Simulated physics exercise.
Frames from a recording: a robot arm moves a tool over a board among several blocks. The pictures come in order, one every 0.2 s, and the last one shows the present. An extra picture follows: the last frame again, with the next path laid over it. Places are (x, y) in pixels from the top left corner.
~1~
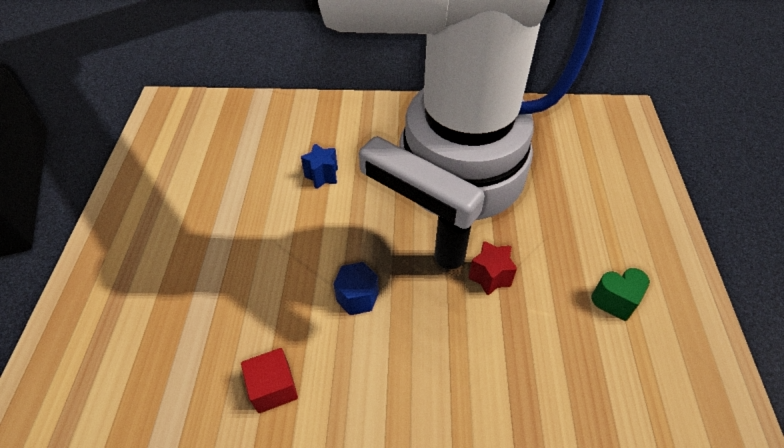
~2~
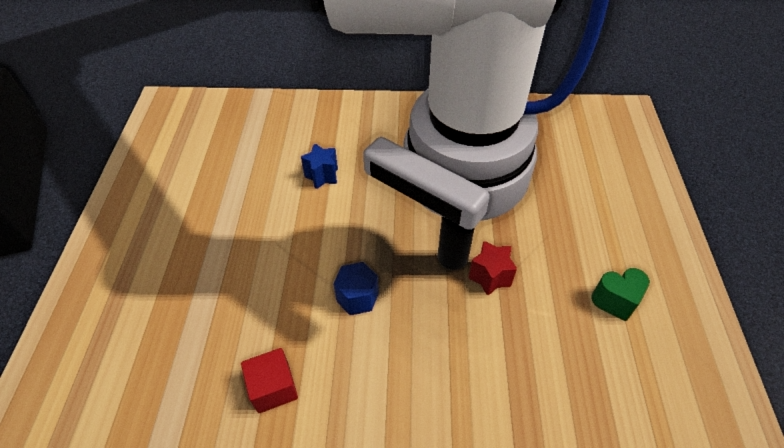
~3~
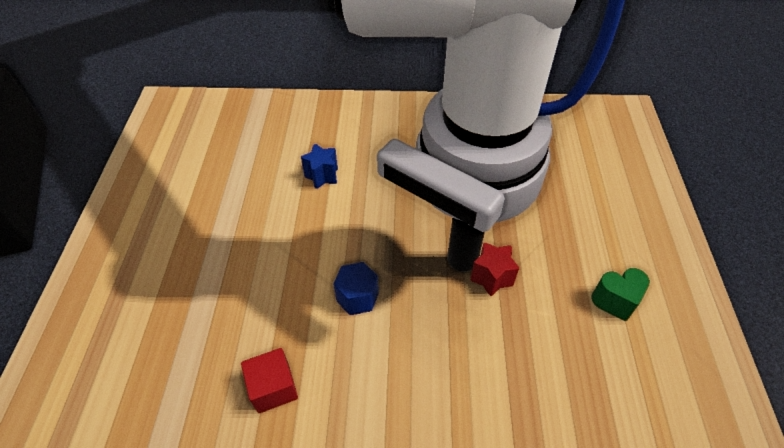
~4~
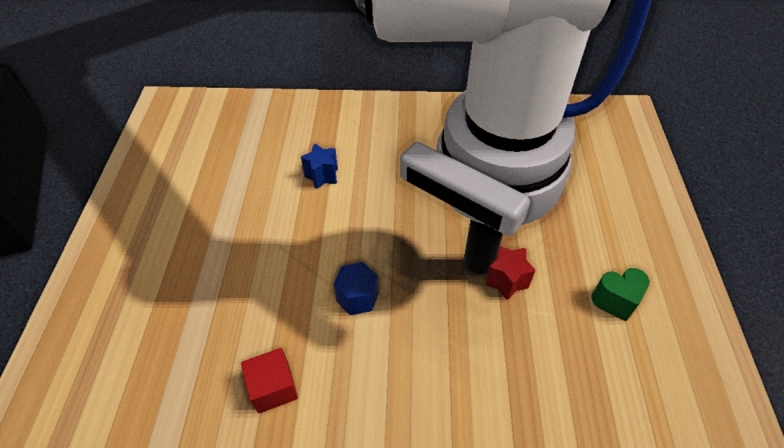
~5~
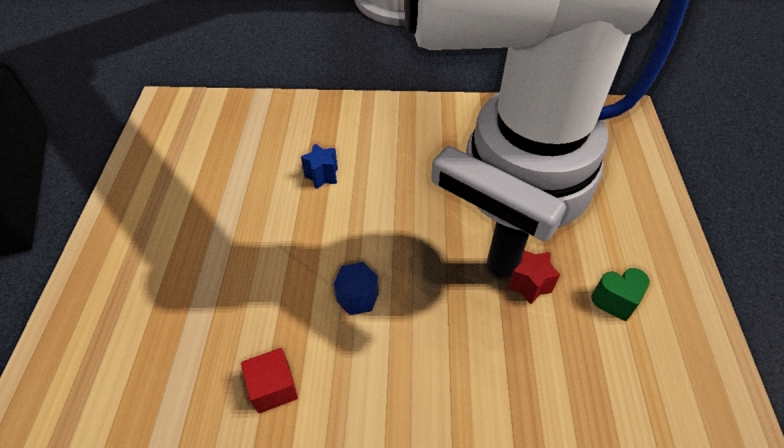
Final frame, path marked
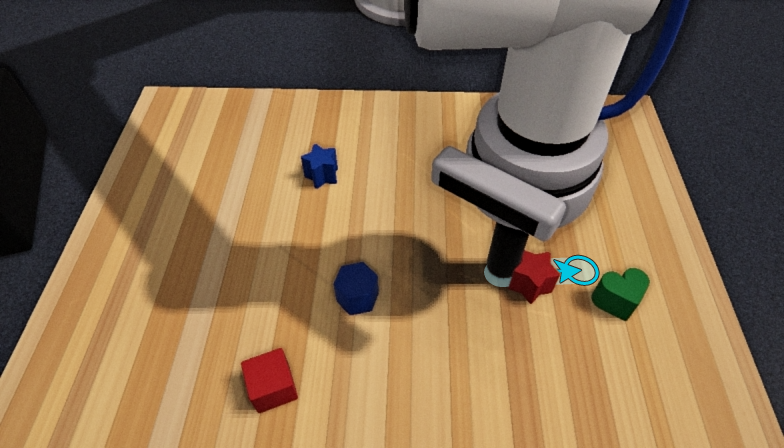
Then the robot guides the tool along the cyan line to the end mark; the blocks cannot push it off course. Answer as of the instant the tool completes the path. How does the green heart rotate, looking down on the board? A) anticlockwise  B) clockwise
The answer is A.
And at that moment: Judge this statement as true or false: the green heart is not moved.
That statement is not accurate.
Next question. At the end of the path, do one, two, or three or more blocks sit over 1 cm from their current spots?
The count will be 2.
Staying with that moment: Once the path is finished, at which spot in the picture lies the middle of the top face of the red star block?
I expect it at (599, 279).
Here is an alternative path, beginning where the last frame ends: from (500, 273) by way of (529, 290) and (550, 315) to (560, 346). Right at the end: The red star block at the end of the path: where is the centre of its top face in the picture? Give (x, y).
For the centre of its top, I'd go with (596, 302).
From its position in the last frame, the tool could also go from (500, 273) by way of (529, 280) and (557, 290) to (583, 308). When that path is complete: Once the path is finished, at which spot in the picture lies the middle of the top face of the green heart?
The centre of its top face lies at (660, 291).
Path on the board, in a line from (500, 273) to (581, 270).
The first path, step by step. Halfway along, tool (544, 265); red star block (577, 273), turned 20° clockwise.
At the end, tool (585, 263); red star block (599, 279), turned 65° clockwise; green heart (645, 294), turned 20° anticlockwise.
